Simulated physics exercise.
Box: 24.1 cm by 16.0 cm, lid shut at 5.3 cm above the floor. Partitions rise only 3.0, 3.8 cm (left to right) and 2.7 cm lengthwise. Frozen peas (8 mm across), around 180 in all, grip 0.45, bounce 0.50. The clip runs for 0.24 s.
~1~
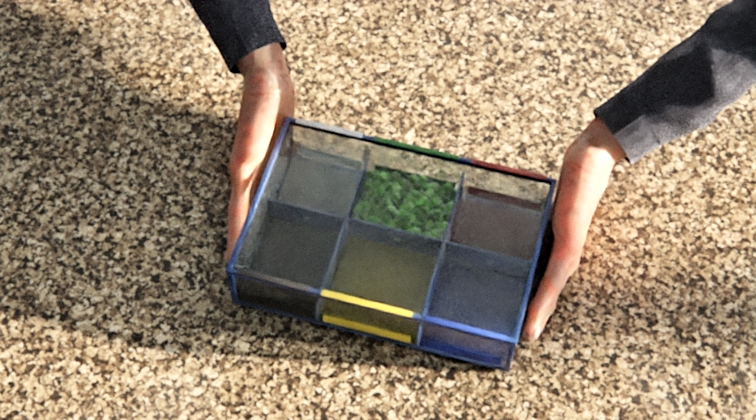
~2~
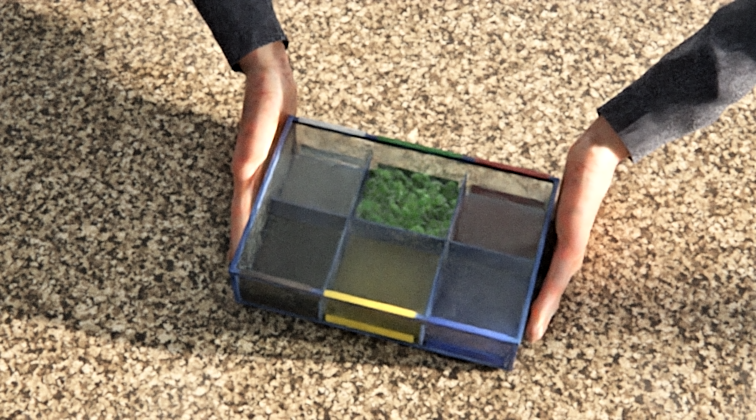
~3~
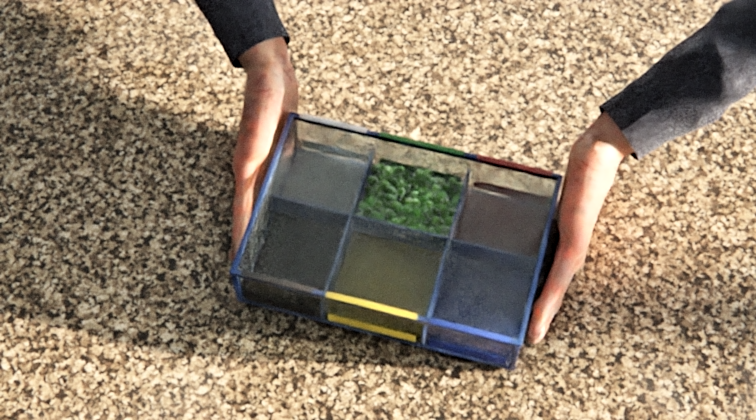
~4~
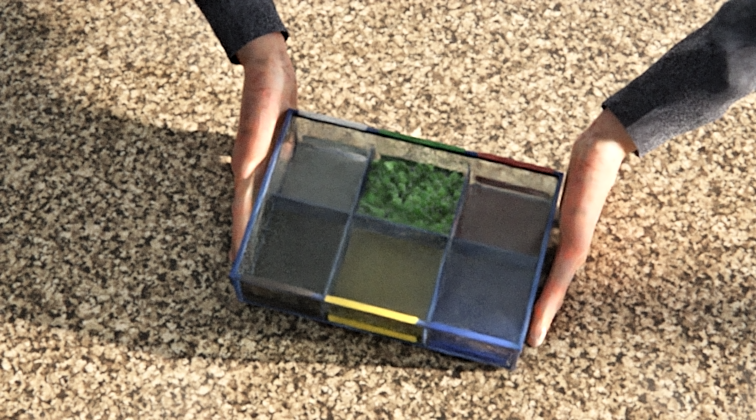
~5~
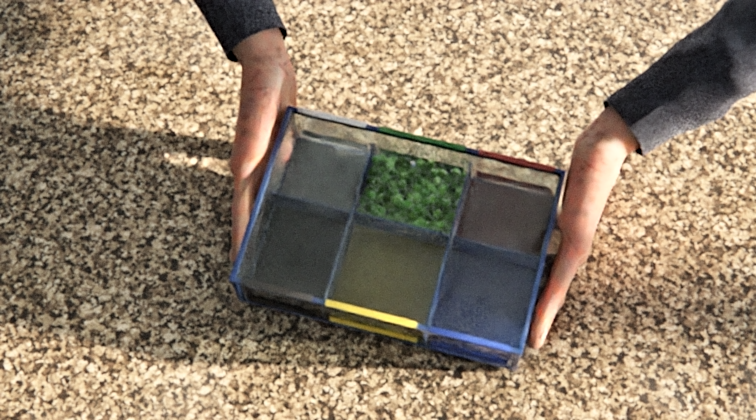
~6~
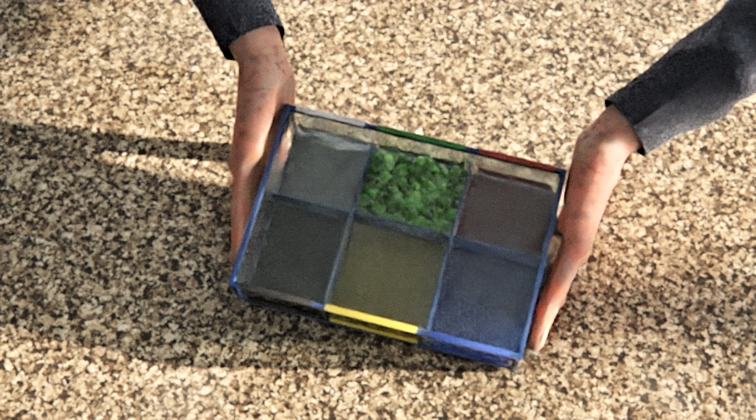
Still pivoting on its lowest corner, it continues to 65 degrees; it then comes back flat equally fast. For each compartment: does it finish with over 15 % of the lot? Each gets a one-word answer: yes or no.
My answers are red no, blue no, green yes, yellow yes, white no, black no.
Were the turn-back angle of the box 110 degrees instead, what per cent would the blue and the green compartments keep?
You'd find blue with 15 % and green with 0 %.
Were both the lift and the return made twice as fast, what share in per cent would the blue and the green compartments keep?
Then: Blue 0; green 65.
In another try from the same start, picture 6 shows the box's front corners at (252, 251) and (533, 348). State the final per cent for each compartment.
Result - red: 0 %; blue: 5 %; green: 85 %; yellow: 5 %; white: 0 %; black: 0 %.
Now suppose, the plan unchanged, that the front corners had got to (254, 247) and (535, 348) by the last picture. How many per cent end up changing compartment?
It comes to around 15 per cent in that case.
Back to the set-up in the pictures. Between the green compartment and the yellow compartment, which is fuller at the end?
The green compartment ends up with more.
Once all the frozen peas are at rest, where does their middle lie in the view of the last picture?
I'd put it at about (408, 227).
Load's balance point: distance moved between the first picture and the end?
About 3.5 cm.
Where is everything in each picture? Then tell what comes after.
The first frame shows box tilt 0 degrees, front corners at (232, 269) and (512, 340); green 100 %.
The second frame shows box tilt 1 degrees, front corners at (234, 270) and (515, 340).
The third frame shows box tilt 3 degrees, front corners at (236, 271) and (517, 341), lowest corner right front.
The fourth frame shows box tilt 7 degrees, front corners at (235, 274) and (517, 346), lowest corner right front.
The fifth frame shows box tilt 11 degrees, front corners at (235, 278) and (518, 350), lowest corner right front.
The sixth frame shows box tilt 15 degrees, front corners at (235, 282) and (518, 354), lowest corner right front; green 100 %.
Then, 0.72 s after the last picture, tilt 64 degrees; green 90 %, yellow 10 %.
Then, 1.20 s after the last picture, tilt 27 degrees; green 75 %, yellow 25 %.
Then, 1.75 s after the last picture, tilt 0 degrees; green 75 %, yellow 25 %.
In the end, red 0 %, blue 0 %, green 75 %, yellow 25 %, white 0 %, black 0 %.
